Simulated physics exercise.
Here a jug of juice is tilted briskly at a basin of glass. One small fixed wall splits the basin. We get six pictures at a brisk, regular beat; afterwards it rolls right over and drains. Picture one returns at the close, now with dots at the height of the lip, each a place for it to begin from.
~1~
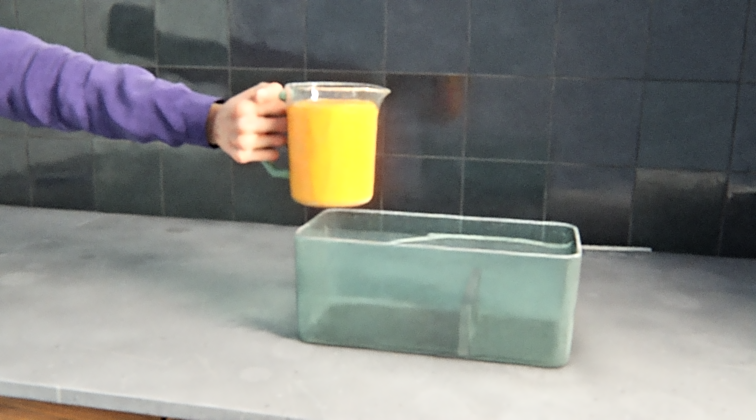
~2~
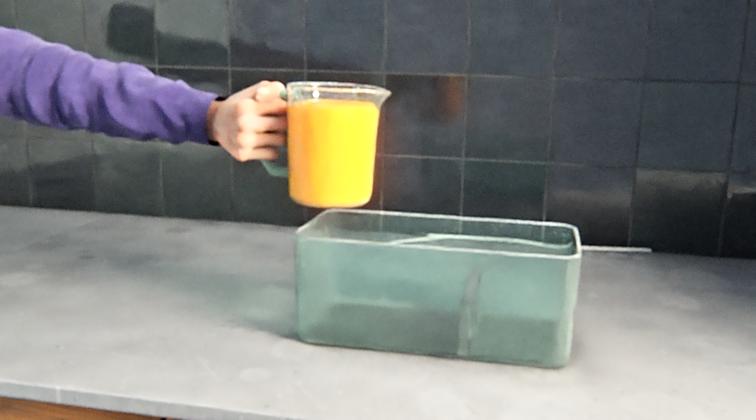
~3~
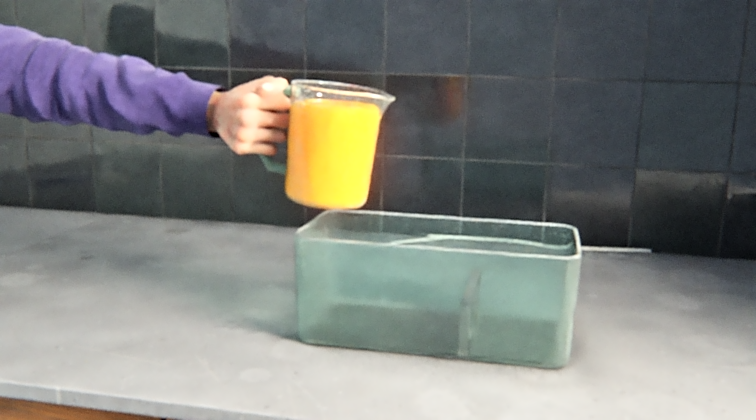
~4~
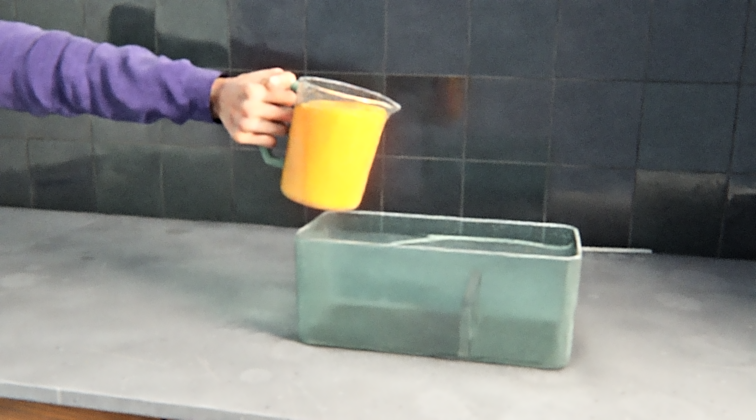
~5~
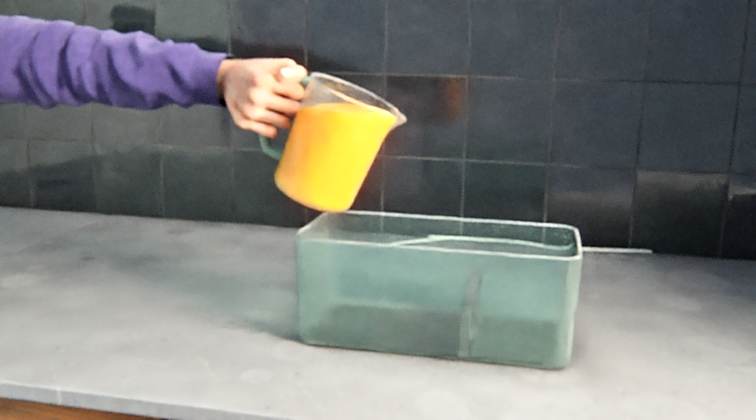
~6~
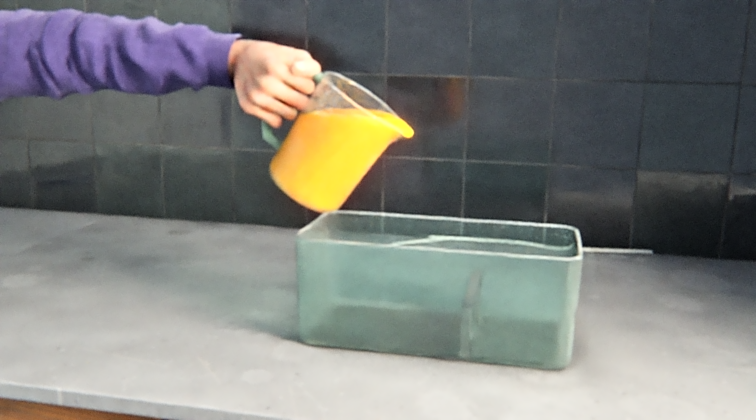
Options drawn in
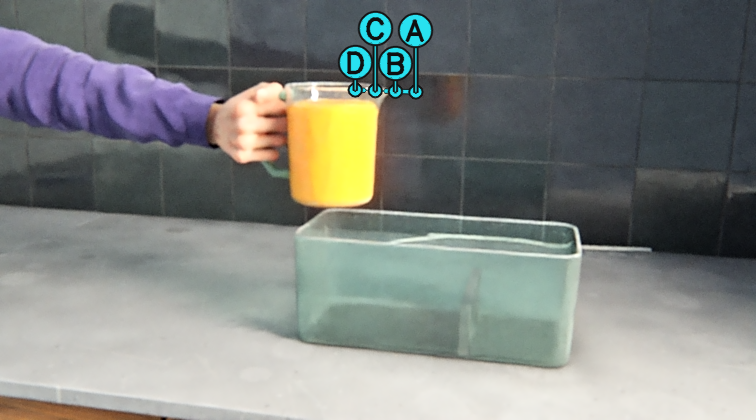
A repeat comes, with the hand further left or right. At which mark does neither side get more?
Spot A.
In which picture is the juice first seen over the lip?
In picture 6.
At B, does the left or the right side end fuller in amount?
The left one.
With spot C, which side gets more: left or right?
The left side.
On the marked copy, A at (415, 92); B at (395, 91); C at (375, 90); D at (355, 90).
With A, about 49 % ends left of the wall and 50 % right of it.
With B, about 93 % ends left of the wall and 6 % right of it.
With C, about 96 % ends left of the wall and 2 % right of it.
With D, about 96 % ends left of the wall and 3 % right of it.
